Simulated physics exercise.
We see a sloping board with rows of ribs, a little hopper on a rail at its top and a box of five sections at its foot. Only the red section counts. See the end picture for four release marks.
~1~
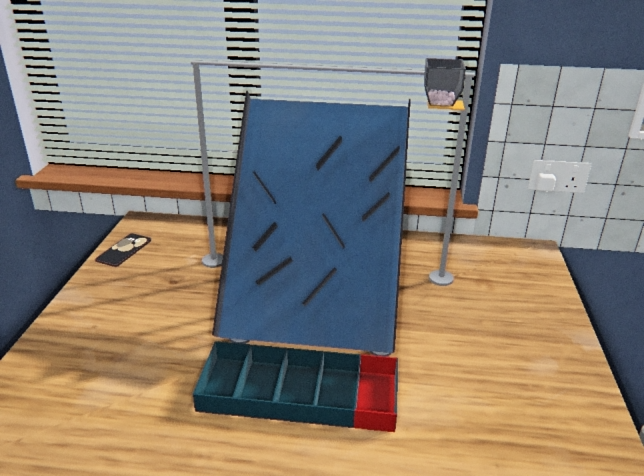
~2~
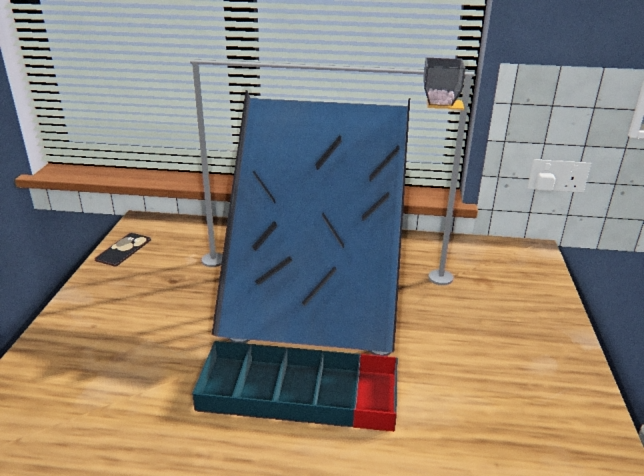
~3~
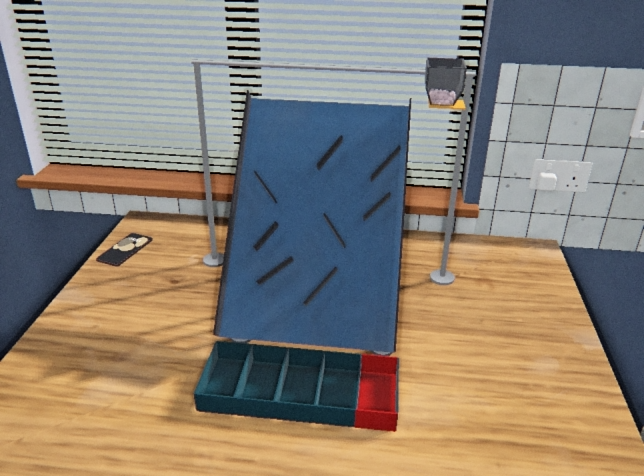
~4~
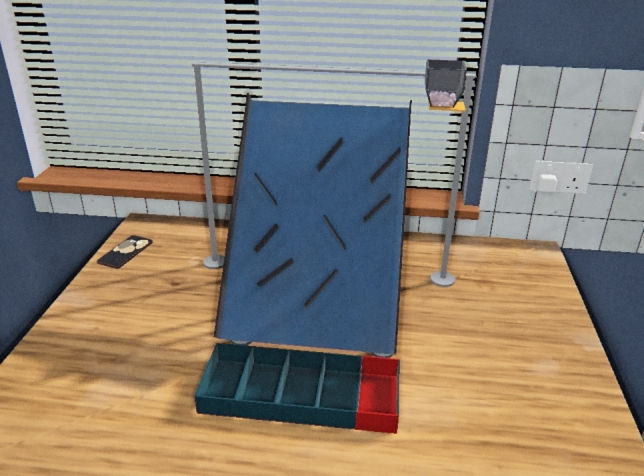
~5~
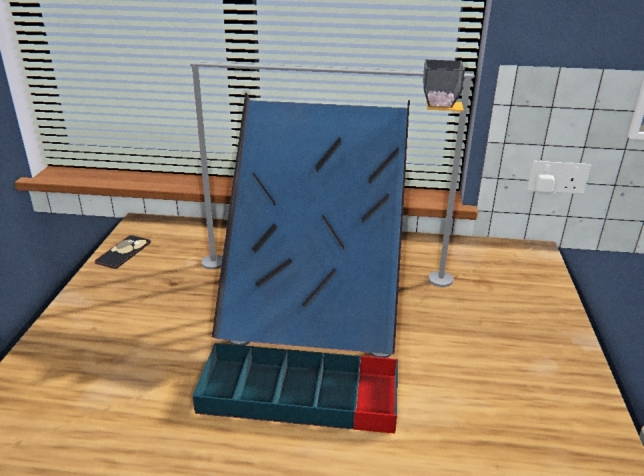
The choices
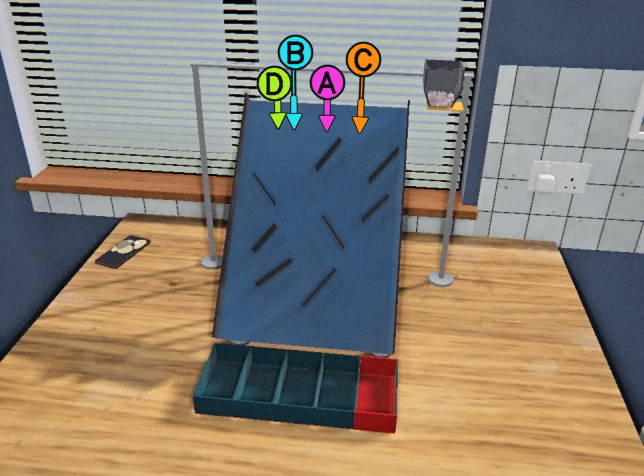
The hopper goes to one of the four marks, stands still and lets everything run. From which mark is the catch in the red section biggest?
C.
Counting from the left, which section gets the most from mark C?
The fifth.
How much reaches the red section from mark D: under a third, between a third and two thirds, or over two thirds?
Mark D gives under a third.
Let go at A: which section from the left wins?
The first from the left.
On the marked copy, mark A meets the board at (326, 125); mark B meets the board at (294, 123); mark C meets the board at (359, 127); mark D meets the board at (278, 122).
For mark A, a stray few in the red section, about two thirds in other sections, about a quarter outside the box.
For mark B, none in the red section, most in other sections, about a quarter outside the box.
For mark C, about half in the red section, a stray few in other sections, about half outside the box.
For mark D, none in the red section, most in other sections, about a quarter outside the box.
